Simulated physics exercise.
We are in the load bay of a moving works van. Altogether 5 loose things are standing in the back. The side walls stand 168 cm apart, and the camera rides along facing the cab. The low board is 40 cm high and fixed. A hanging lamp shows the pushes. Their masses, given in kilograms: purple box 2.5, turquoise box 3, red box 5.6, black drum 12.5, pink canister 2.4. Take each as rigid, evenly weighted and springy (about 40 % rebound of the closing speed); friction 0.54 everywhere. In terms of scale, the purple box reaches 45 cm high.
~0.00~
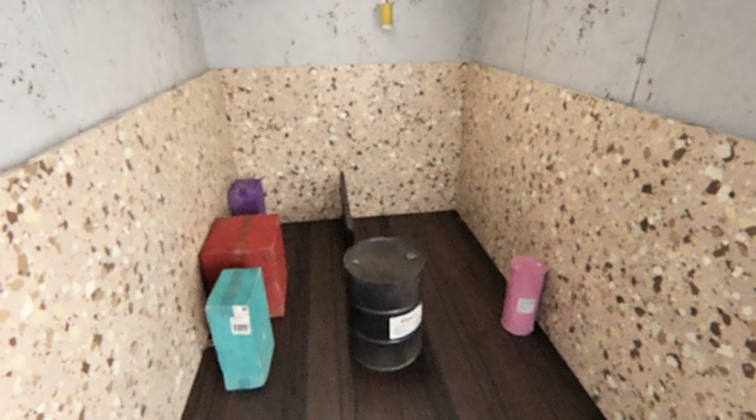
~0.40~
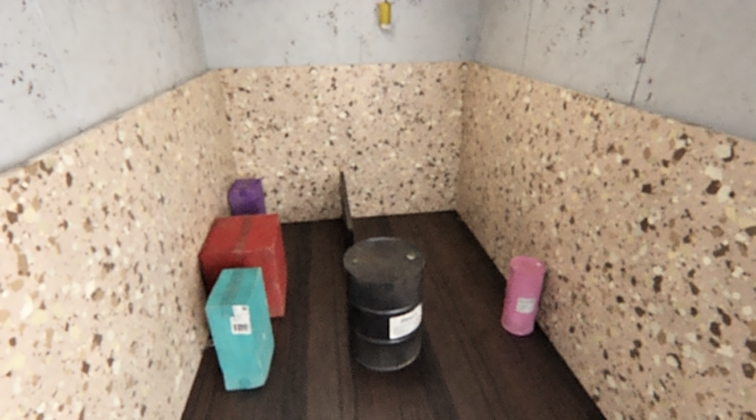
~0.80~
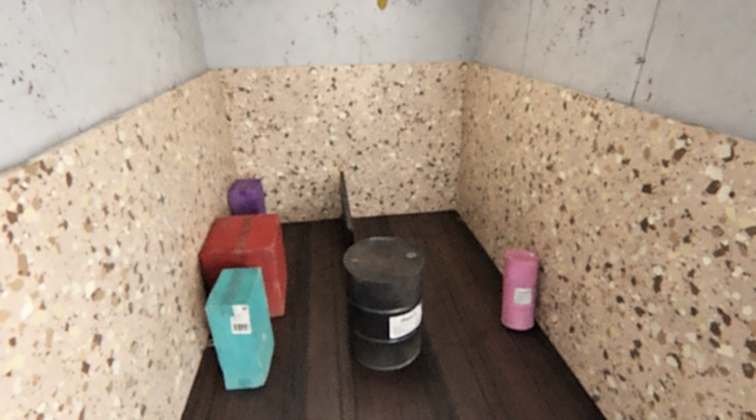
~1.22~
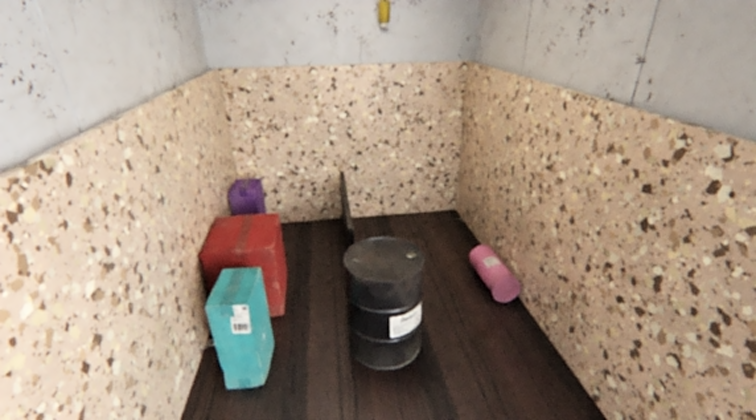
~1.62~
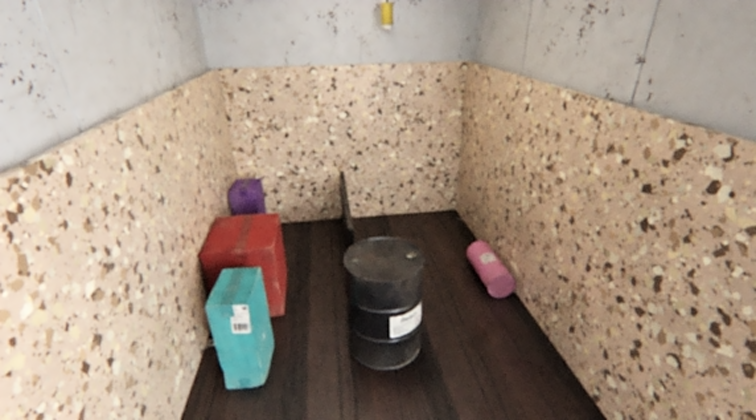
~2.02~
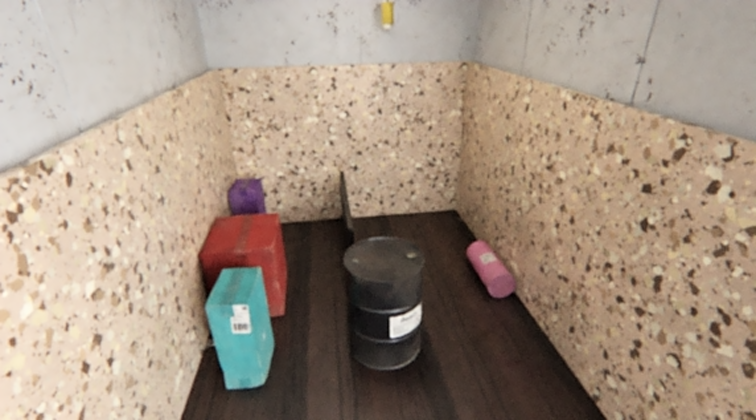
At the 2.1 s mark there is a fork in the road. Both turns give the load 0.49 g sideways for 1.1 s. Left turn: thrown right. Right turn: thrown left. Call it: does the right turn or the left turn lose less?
The right turn loses less.
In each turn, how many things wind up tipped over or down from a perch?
For left it's 3, for right it's 1.
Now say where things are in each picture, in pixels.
No push; purple box (250, 214); turquoise box (244, 328), in the first frame.
Force 0.45 g forwards; pink canister (522, 296); red box (249, 265), in the second frame.
Force 0.45 g forwards; pink canister (519, 289) tilted 11°; black drum (385, 302), in the third frame.
Force 0.32 g forwards; pink canister (493, 272) on its side; red box (249, 265), in the fourth frame.
No push; pink canister (490, 268) on its side; red box (249, 265), in the fifth frame.
No push; purple box (250, 214); turquoise box (244, 328), in the sixth frame.
Turning left. By 2.72 s, force 0.49 g right; turquoise box tilted 26° near (270, 324); purple box tilted 20° near (262, 211); pink canister on its side.
By 3.02 s, force 0.35 g right; purple box on its side near (311, 227); turquoise box on its side near (314, 344); pink canister on its side.
By 3.12 s, force 0.16 g right; purple box on its side near (311, 227); turquoise box on its side near (322, 346); pink canister on its side.
When it is over (3.8 s), lying over in the back, purple box, turquoise box and pink canister; the other 2 within 15 cm of the start. End places, in pixels of the last picture, purple box near (310, 231), turquoise box near (326, 350).
Turning right instead, pink canister tipped over or down from a perch, 1 of 5 in all.
